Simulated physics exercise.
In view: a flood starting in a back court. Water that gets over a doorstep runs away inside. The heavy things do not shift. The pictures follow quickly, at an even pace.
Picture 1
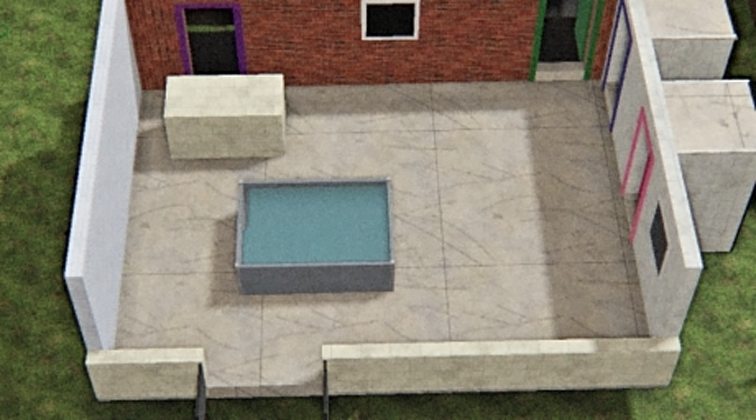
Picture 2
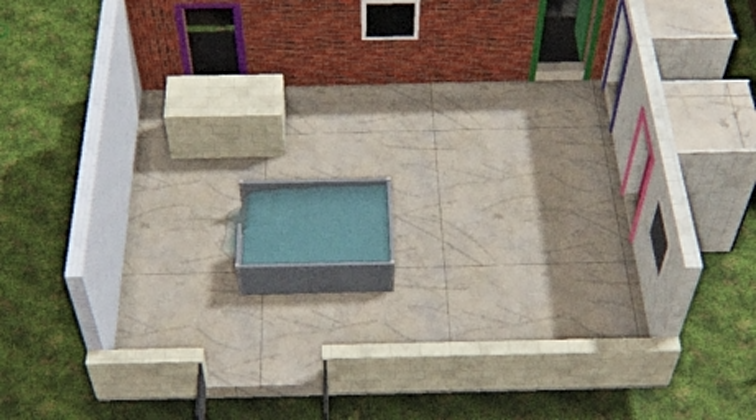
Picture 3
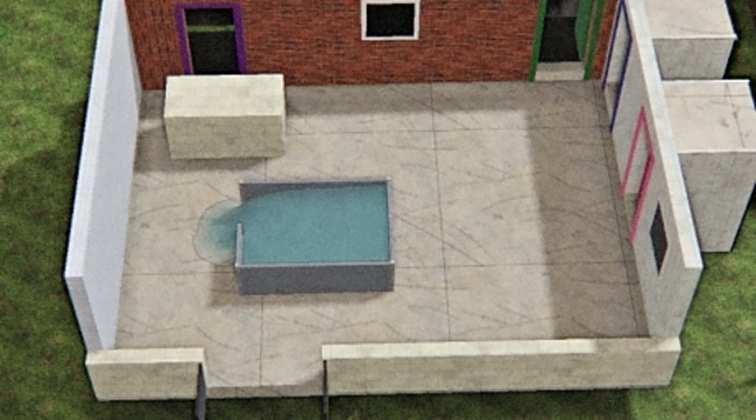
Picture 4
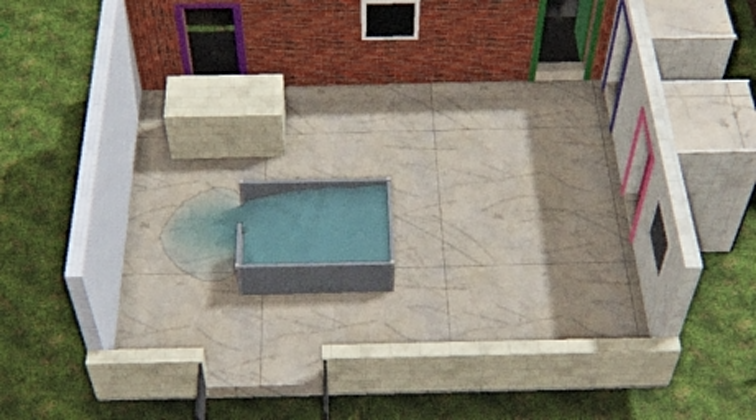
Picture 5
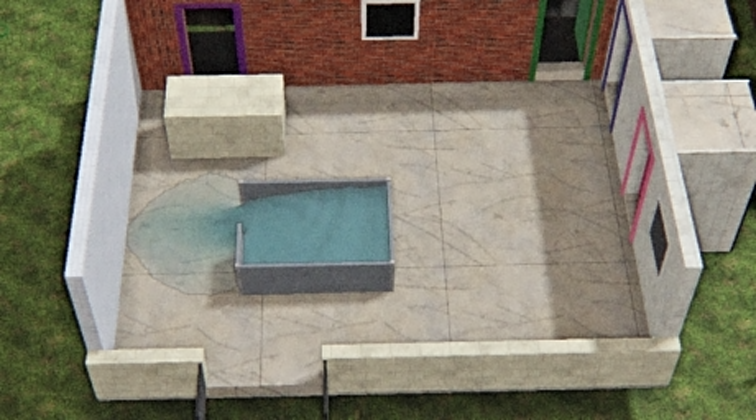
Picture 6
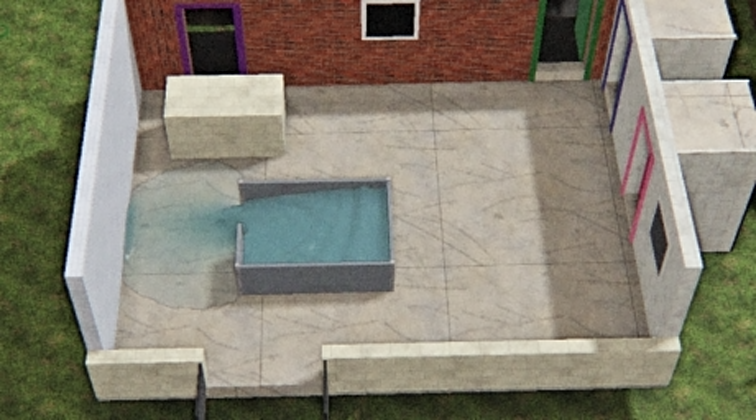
To begin with, a grey open tank of blue-green water stands whole and still in a walled, paved court beside a brick building. Then a gap appears in its left side, and water pours out leftward, fanning across the paving in a widening, thin sheet until it reaches the pale left wall.
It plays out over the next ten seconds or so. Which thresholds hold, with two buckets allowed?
The blue door stays under that; the purple door takes more than that; the pink door stays under that; the green door stays under that.
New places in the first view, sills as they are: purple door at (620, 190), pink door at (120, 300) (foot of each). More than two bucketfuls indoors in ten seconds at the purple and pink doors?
The purple door is under; the pink door lets more in.
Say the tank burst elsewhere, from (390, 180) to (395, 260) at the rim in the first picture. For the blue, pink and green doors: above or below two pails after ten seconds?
In short: Blue door keeps below it, pink door goes over, green door lets less in.
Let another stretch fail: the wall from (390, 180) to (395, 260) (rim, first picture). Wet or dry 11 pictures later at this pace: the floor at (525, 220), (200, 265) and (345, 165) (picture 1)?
One after the other: Awash, no water, not flooded.
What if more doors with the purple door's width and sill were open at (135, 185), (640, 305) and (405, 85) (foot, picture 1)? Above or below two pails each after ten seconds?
As listed: Goes over, takes less, lets less in.
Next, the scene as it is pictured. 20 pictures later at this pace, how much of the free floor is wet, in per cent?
Some 30 per cent.
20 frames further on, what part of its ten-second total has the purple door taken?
Roughly 15 per cent.
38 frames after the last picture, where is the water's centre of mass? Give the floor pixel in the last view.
Roughly at (269, 226).
A moment on, water covers 15 % of the floor; the blue door not reached, the purple door not reached, the pink door not reached, the green door not reached.
Next, water covers 20 % of the floor; the blue door not reached, the purple door wet at the sill, nothing in, the pink door not reached, the green door not reached.
Then, water covers 30 % of the floor; the blue door not reached, the purple door under two buckets in, the pink door not reached, the green door not reached.
Later, water covers 65 % of the floor; the blue door not reached, the purple door over two buckets in, the pink door not reached, the green door wet at the sill, nothing in.
In the end, water covers 95 % of the floor; the blue door wet at the sill, nothing in, the purple door far over two buckets in, the pink door wet at the sill, nothing in, the green door wet at the sill, nothing in.
